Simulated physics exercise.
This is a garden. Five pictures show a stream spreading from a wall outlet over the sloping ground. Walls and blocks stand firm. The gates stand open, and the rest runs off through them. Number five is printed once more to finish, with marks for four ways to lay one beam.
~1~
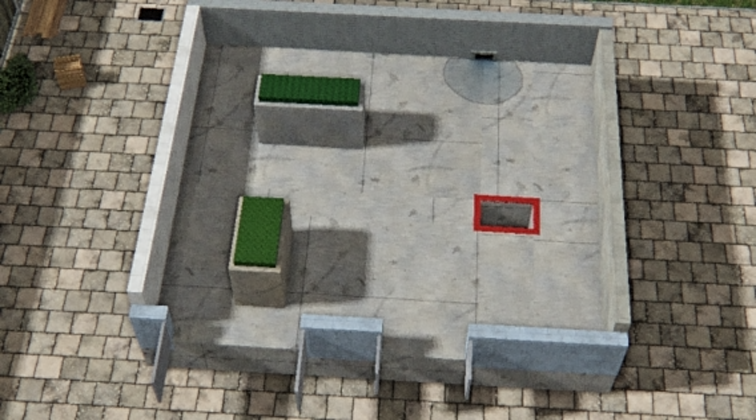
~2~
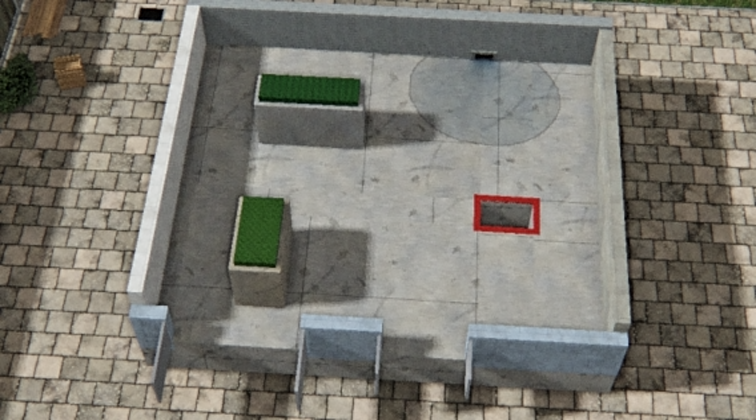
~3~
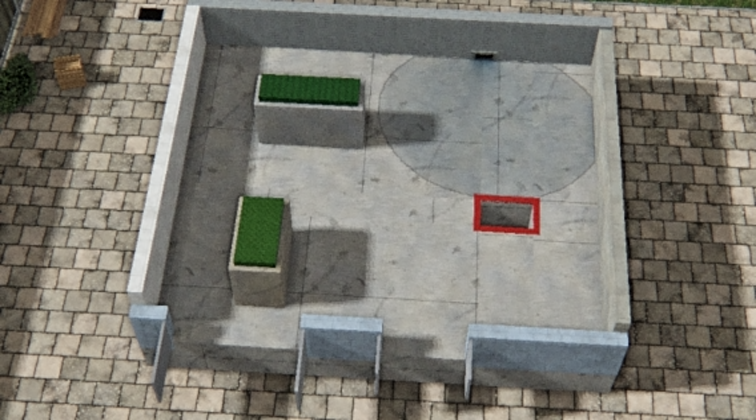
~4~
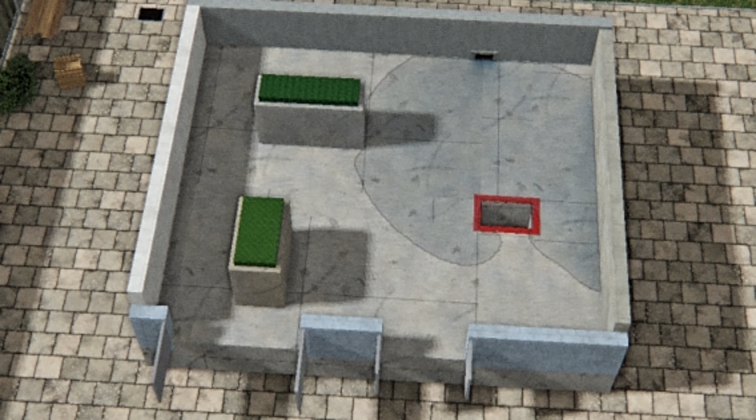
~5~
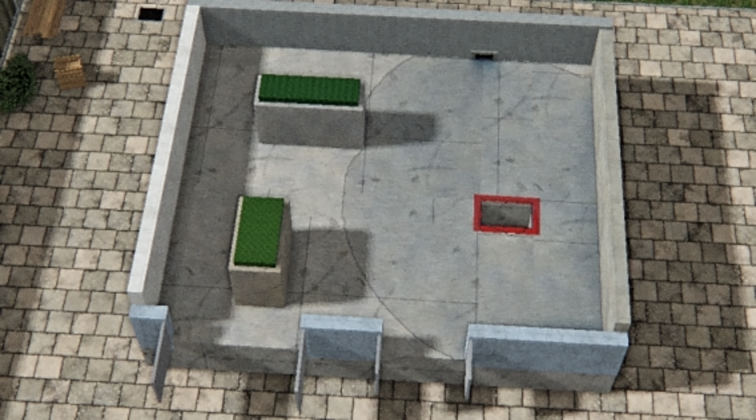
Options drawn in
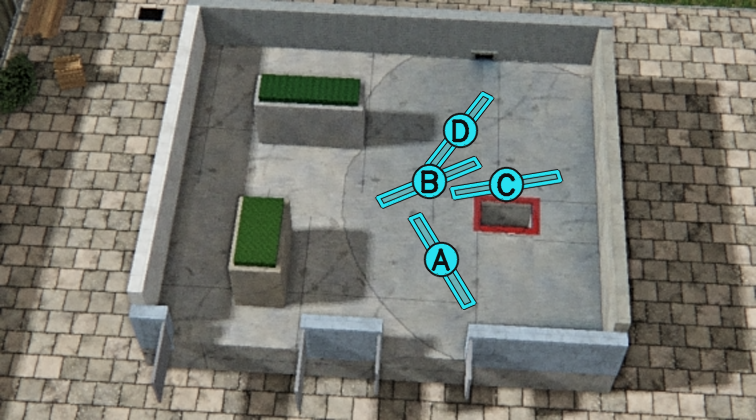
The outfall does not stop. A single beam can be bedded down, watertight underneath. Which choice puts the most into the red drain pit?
I would pick place A.
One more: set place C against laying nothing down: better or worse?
Place C is worse.
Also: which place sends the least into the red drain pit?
That is place C.
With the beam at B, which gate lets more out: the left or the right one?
More leaves on the right.
On the marked copy, A from (415, 216) to (468, 305); B from (380, 201) to (477, 162); C from (453, 193) to (558, 176); D from (431, 166) to (487, 95).
With A, about 33 % of the stream goes into the red drain pit, about 66 % out by the gates.
With B, about 18 % of the stream goes into the red drain pit, about 79 % out by the gates.
With C, about 8 % of the stream goes into the red drain pit, about 91 % out by the gates.
With D, about 15 % of the stream goes into the red drain pit, about 84 % out by the gates.
